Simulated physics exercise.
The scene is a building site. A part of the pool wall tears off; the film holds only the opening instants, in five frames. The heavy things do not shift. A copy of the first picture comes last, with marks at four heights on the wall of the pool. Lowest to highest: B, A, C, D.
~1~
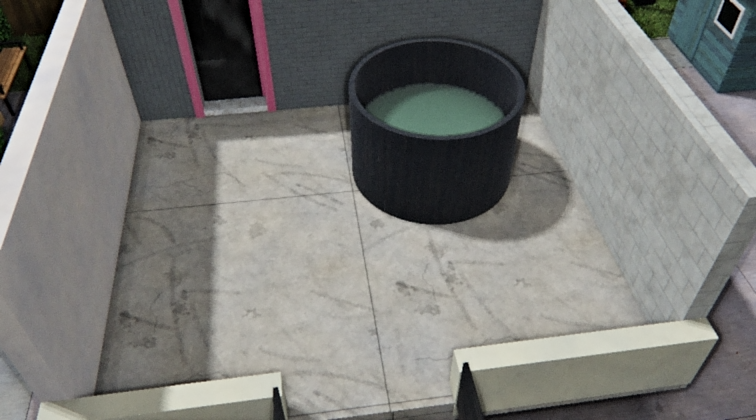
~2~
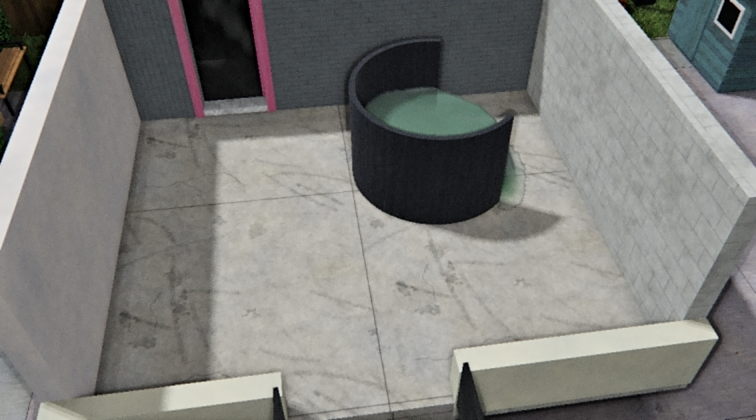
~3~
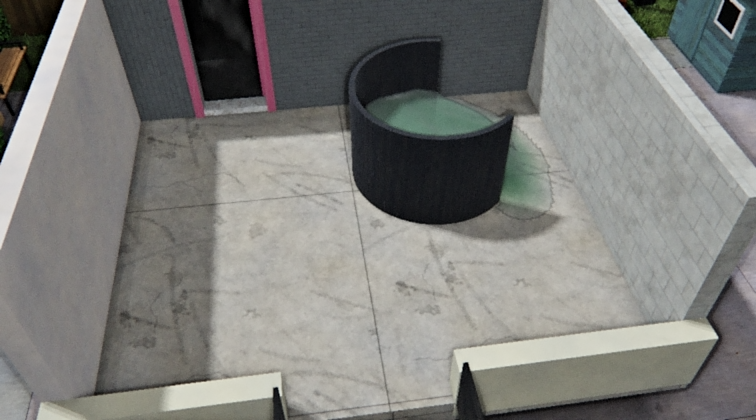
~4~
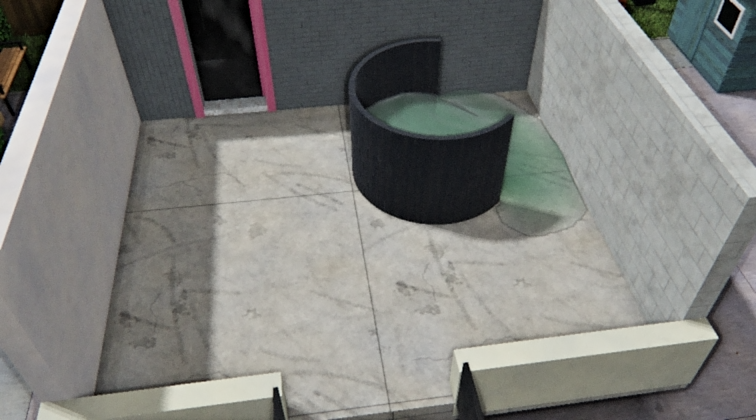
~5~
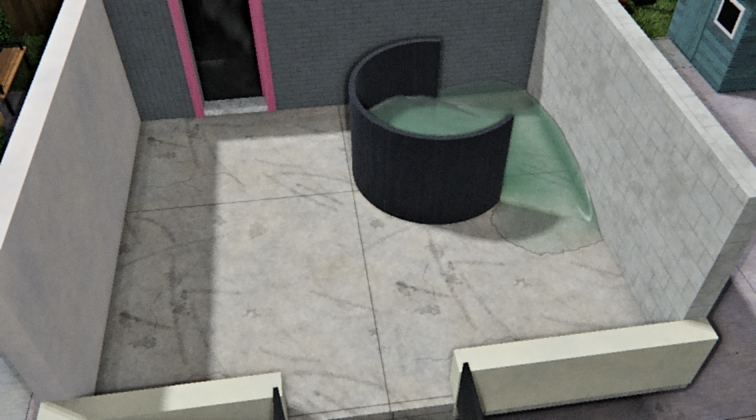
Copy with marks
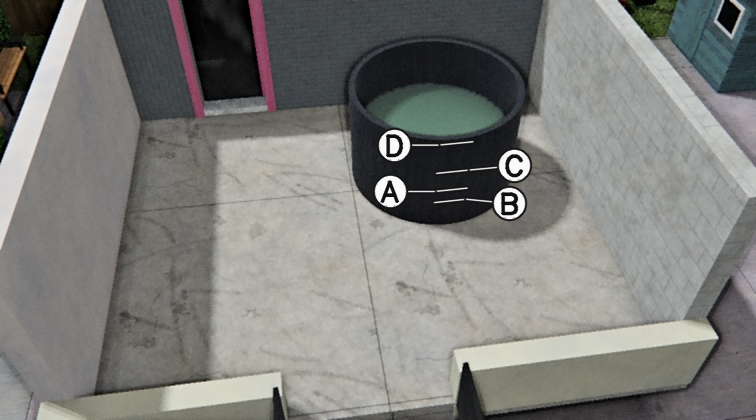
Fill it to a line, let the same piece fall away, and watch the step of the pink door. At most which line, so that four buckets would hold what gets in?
Take C.
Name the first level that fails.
It is D.
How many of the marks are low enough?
Three of them.
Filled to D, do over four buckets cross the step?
Yes, that goes wrong.
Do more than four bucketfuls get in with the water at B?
No, not at all.
On the marked copy, A at (451, 189); B at (450, 200); C at (453, 171); D at (455, 143); from the bottom up B, A, C, D.
For level A, nothing gets over.
For level B, nothing gets over.
For level C, a bucket or two gets in.
For level D, about 10 bucketfuls get in.
